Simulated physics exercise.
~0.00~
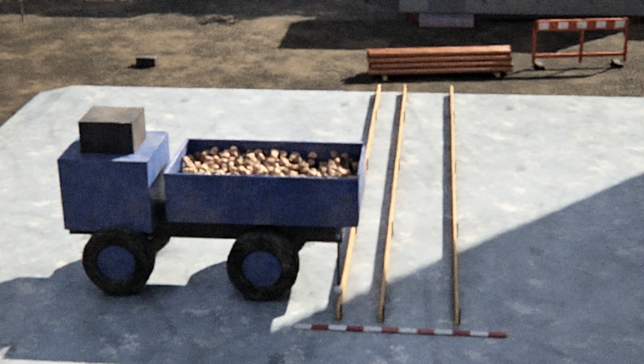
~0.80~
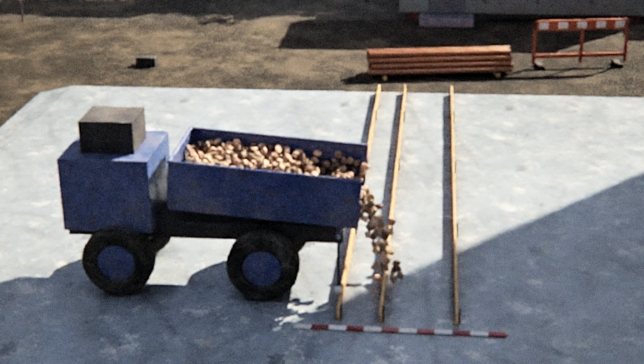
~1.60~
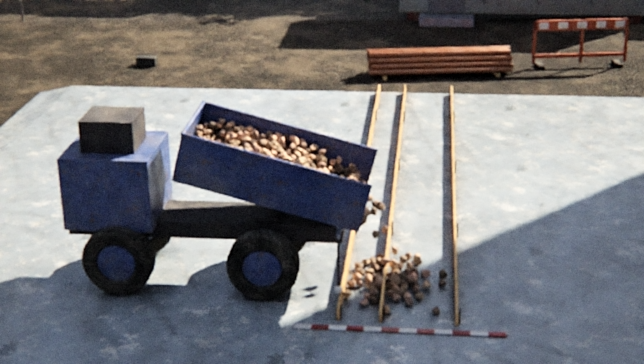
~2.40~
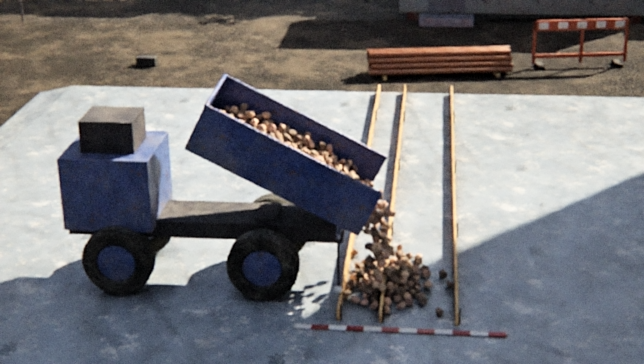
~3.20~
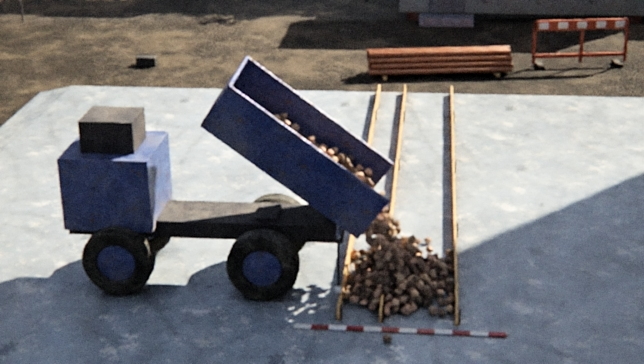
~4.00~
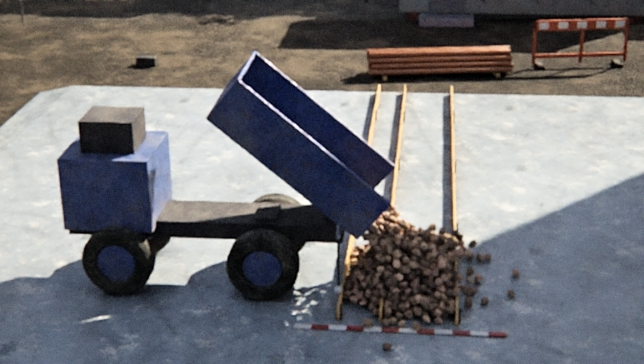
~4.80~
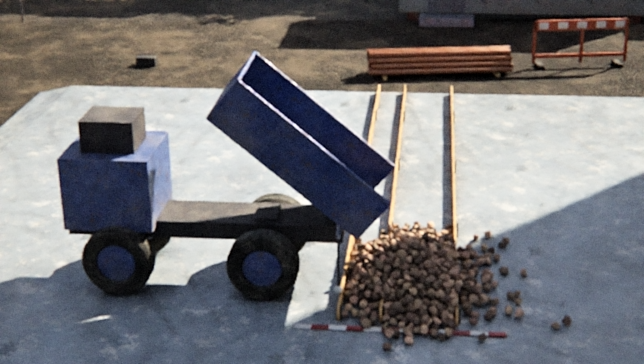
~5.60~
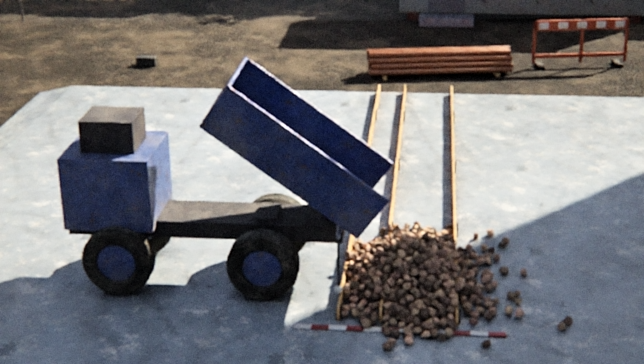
A blue, blocky dump truck with dark wheels stands on a pale concrete slab, seen from the side and slightly above, its open bed full of brown stones. Three thin wooden planks and a red-and-white staff lie to its right, with orange pipes and a barrier on the dirt behind. The bed tilts up steadily, and stones pour off its right end onto the planks. The heap grows and spreads rightward as the bed empties. Finally the raised bed dips back slightly, while the stones rest in a broad pile, a few scattered farther right.
